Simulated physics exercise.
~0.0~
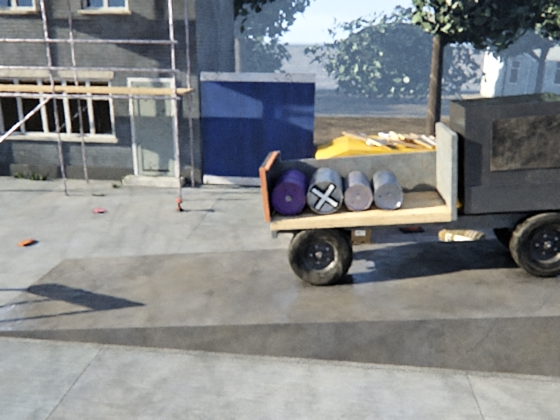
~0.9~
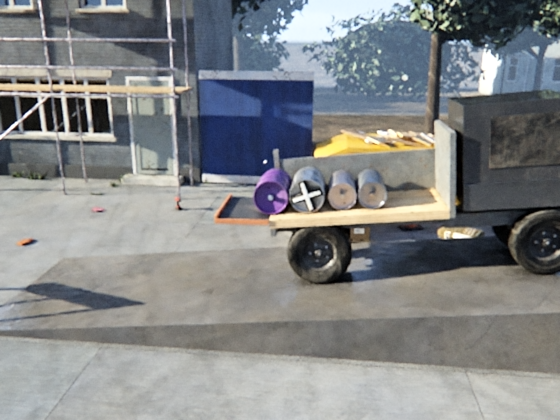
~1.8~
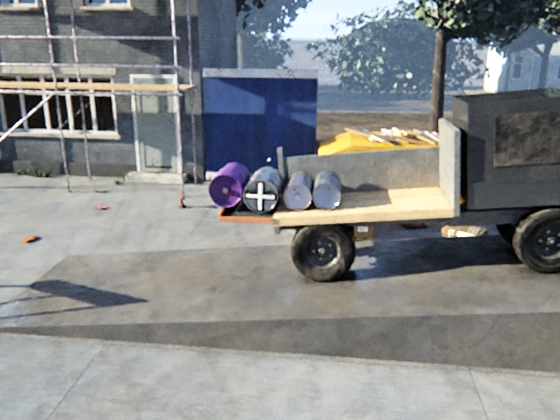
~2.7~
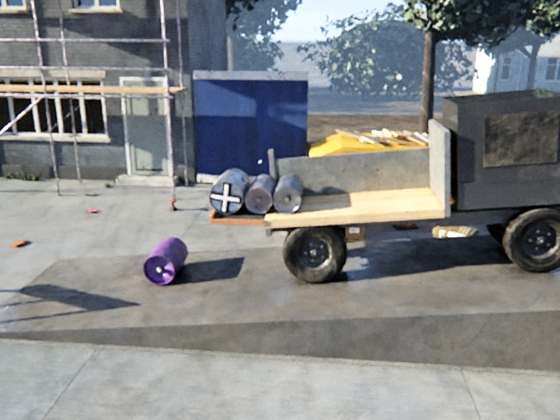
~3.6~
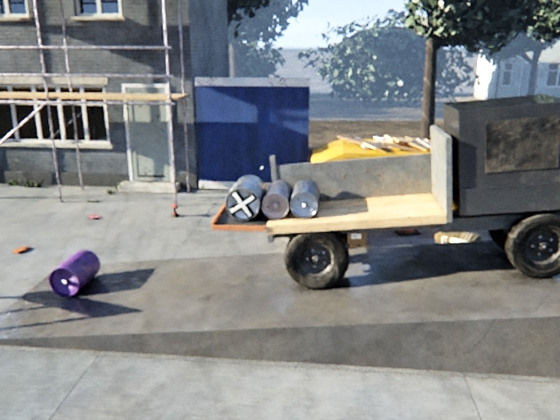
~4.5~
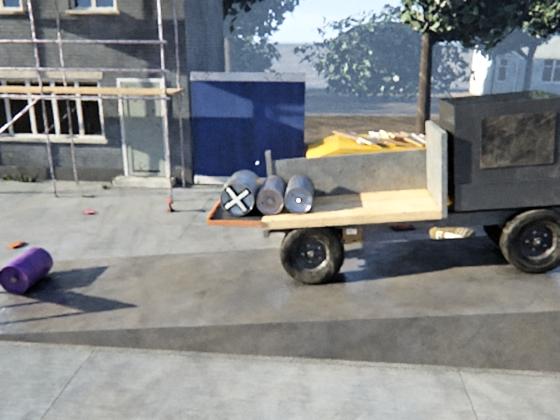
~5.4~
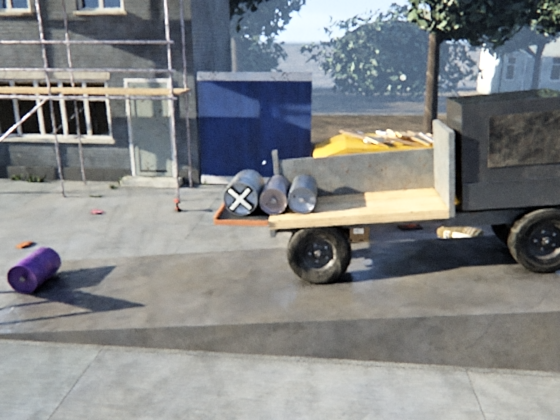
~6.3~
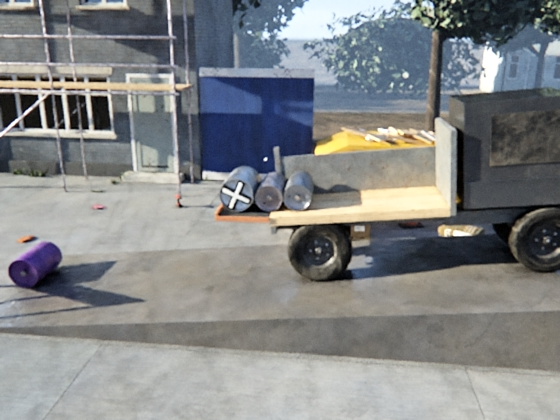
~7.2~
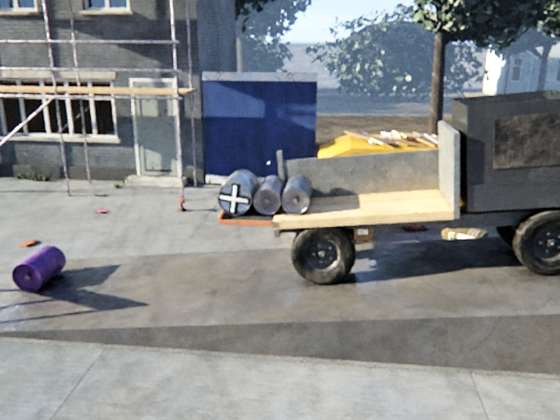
Pick-up tailgate dropping open, four kegs rolling left, the purple one falling to the ground while three stay on the gate.
